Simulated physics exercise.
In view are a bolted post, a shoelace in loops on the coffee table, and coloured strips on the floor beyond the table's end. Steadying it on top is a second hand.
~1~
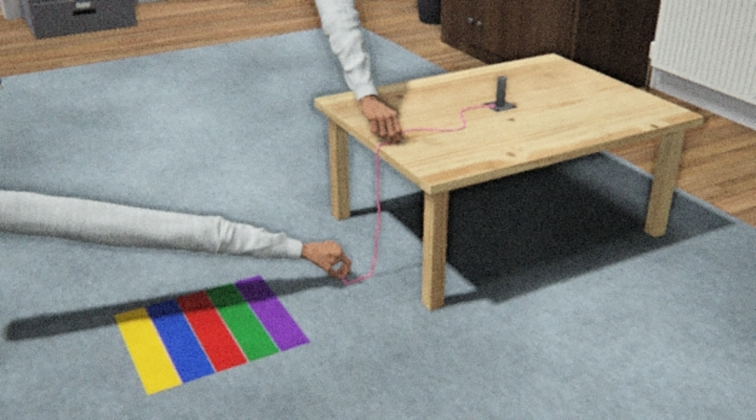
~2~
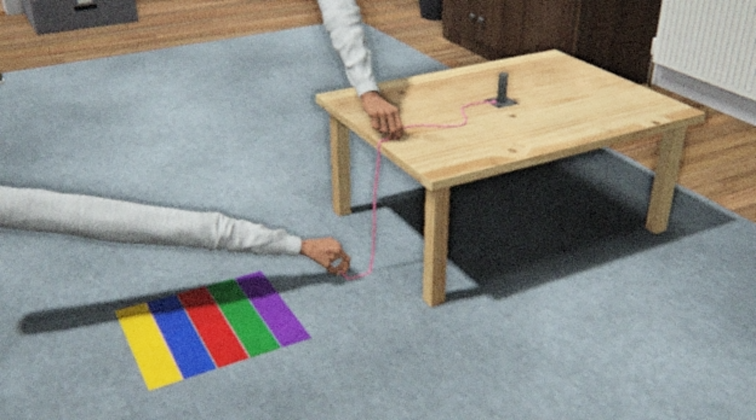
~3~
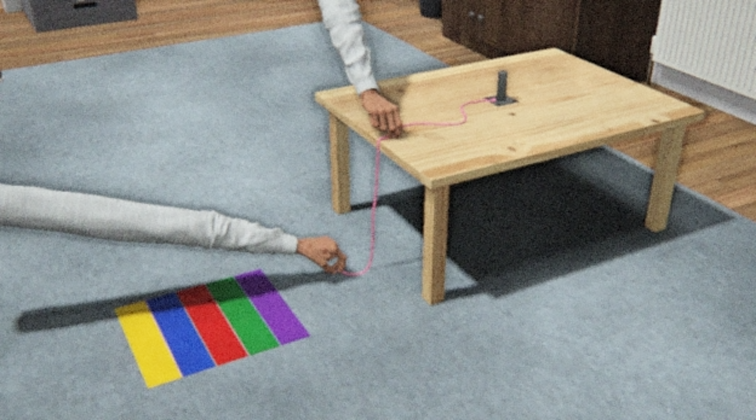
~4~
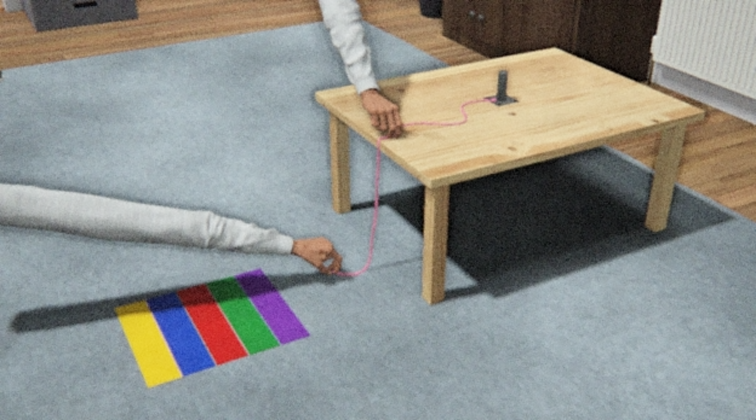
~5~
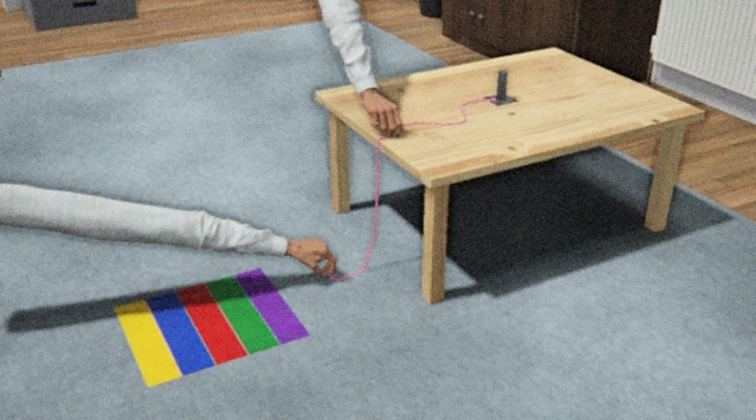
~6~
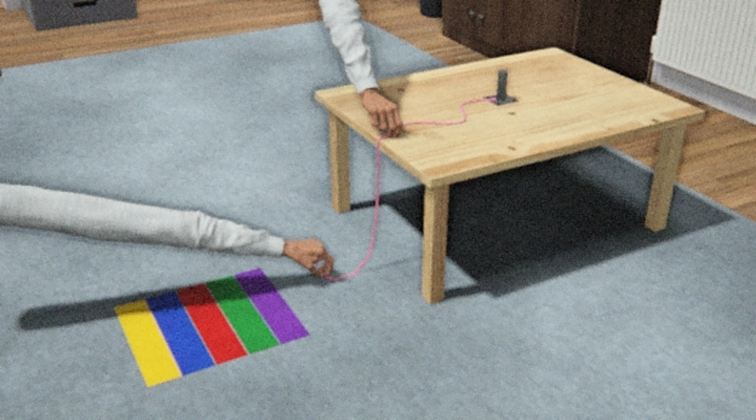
A pink cord held by two hands, one at the table's edge and one low over the carpet, shifts only slightly. The lower hand eases a little left toward the coloured strips, drawing the cord's end with it, while the upper hand and the cord on the tabletop stay nearly still.
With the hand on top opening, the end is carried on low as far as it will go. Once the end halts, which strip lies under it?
The red strip lies under it.
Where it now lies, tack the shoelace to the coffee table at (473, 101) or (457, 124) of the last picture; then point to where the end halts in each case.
Per try (px, approx.): (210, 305), (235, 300).
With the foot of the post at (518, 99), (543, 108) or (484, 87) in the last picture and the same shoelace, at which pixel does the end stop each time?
Approximate places, in that order: (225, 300), (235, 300), (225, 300).
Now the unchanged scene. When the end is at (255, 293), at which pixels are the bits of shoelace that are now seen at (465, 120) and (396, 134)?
The first at (437, 119), the second at (374, 155).
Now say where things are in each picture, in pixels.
The first frame shows end (342, 275); purple (287, 333); green (256, 343); red (224, 353); blue (192, 363); yellow (158, 374).
The second frame shows end (341, 272); shoelace through (473, 104) (465, 124) (406, 128) (379, 157) (375, 213) (371, 264).
The third frame shows end (337, 271).
The fourth frame shows end (333, 271); shoelace through (473, 102) (465, 122) (405, 126) (379, 155) (376, 210) (369, 263).
The fifth frame shows end (328, 272).
The sixth frame shows end (324, 273); shoelace through (473, 102) (465, 121) (405, 125) (378, 154) (377, 209) (365, 262).
Soon after, end near (255, 293); over purple.
Then, end near (223, 302); over green.
At full stretch, end near (203, 308); over red. It halts on the red strip.
